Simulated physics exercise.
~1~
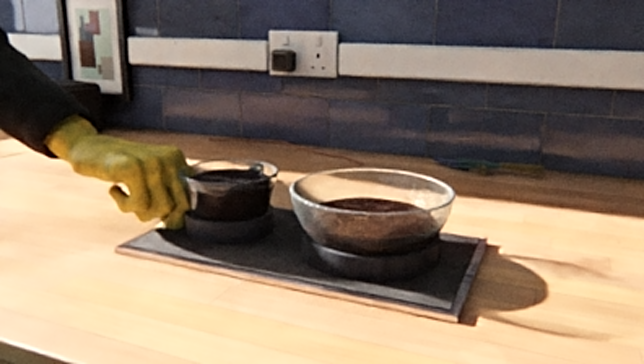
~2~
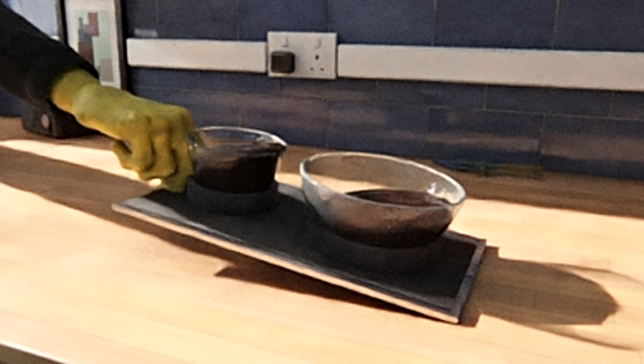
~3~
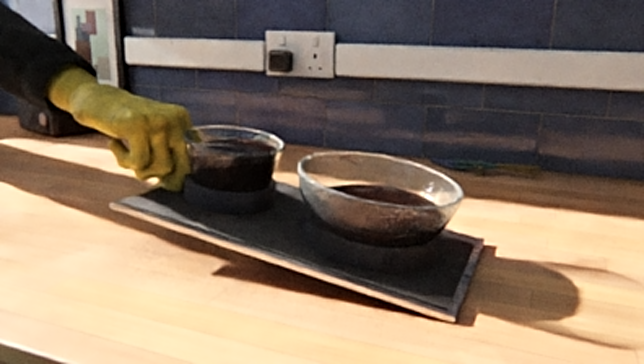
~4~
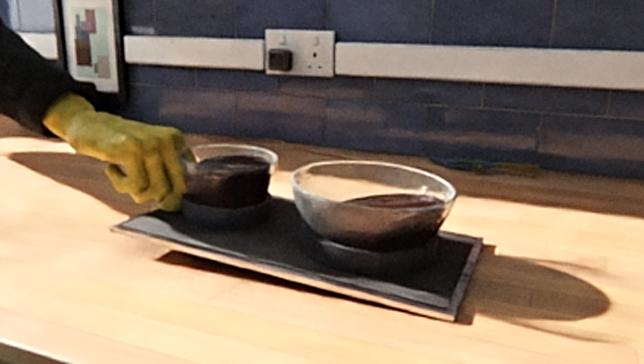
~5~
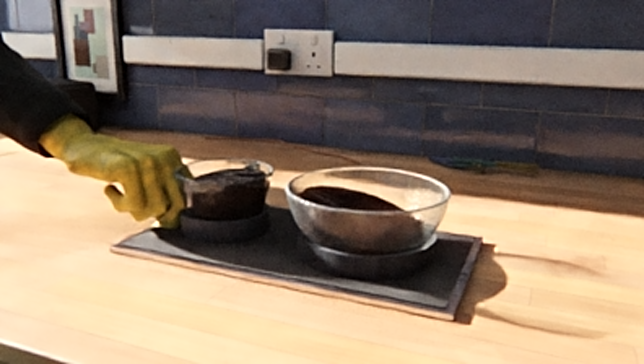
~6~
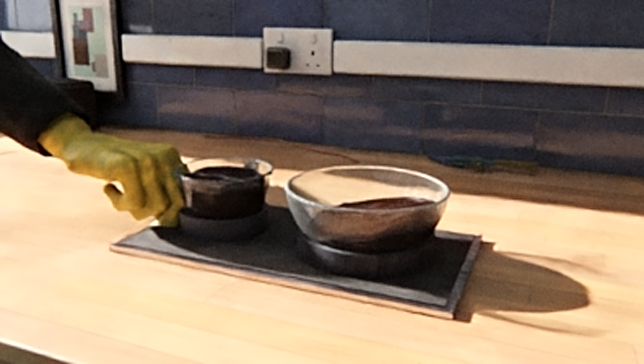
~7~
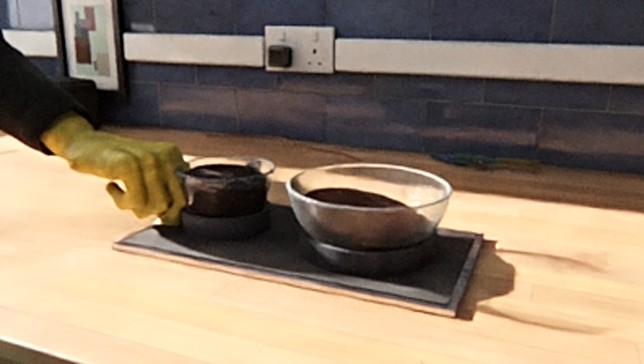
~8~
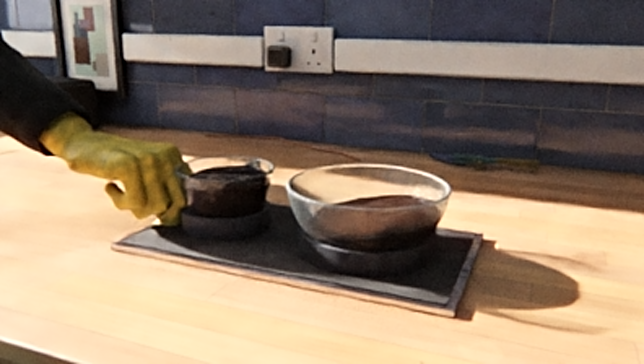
A hand in a yellow-green glove tilted up the left end of a dark tray holding a glass cup and a larger glass bowl of dark liquid, then lowered it flat onto the wooden counter, where the liquid rocked in the bowl without visibly spilling.
